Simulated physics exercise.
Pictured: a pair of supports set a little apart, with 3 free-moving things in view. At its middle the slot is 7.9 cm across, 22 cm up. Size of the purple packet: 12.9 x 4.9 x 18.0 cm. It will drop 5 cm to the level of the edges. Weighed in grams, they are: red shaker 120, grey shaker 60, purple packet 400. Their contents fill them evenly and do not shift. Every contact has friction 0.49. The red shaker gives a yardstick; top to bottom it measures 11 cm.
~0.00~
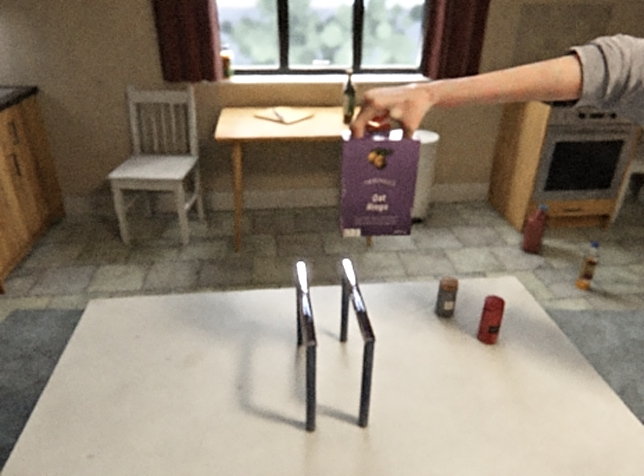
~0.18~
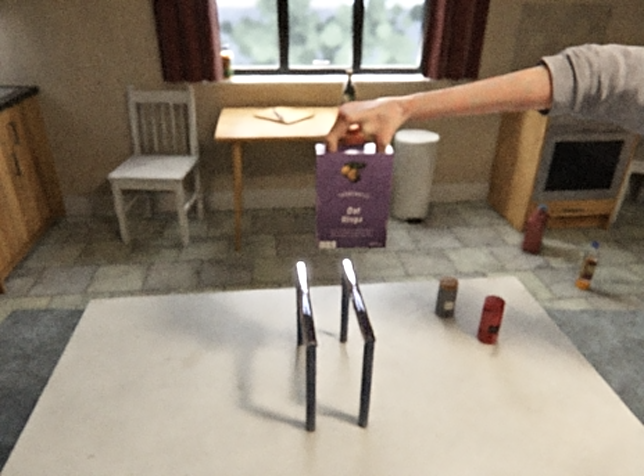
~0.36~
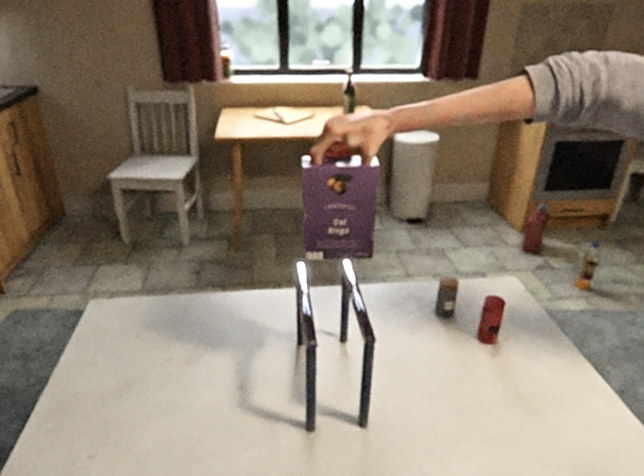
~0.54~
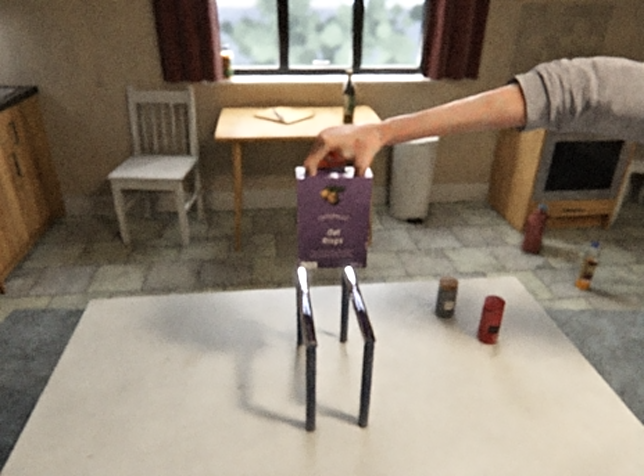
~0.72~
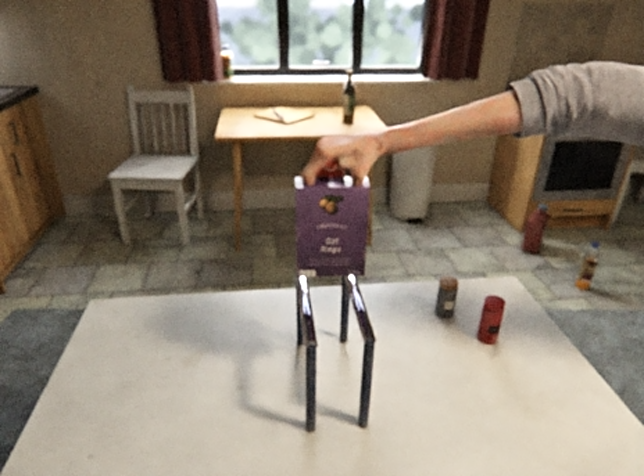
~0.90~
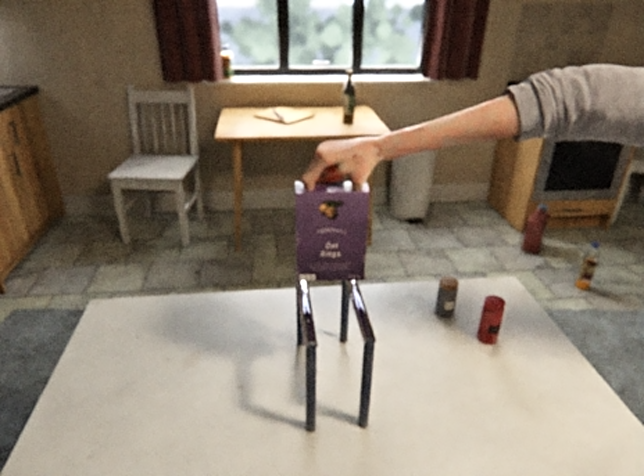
In a kitchen, a hand reaching in from the right carries an upright purple packet leftward and down, slowing until it is held just above two narrow dark supports on a pale table, beside unmoving red and grey shakers.
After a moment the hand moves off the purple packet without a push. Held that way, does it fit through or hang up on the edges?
It hangs up on the edges.
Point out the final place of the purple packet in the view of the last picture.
Look near (330, 256) in the last picture.
By 1.10 s, purple packet 5 cm from its spot near (330, 256).
By 1.30 s, purple packet resting near (330, 256).
When it is over (1.9 s), not toppled but over 4 cm from the start, purple packet; the other 2 within 4 cm of the start. End places, in pixels of the last picture, purple packet near (330, 256). The packet stays on top.
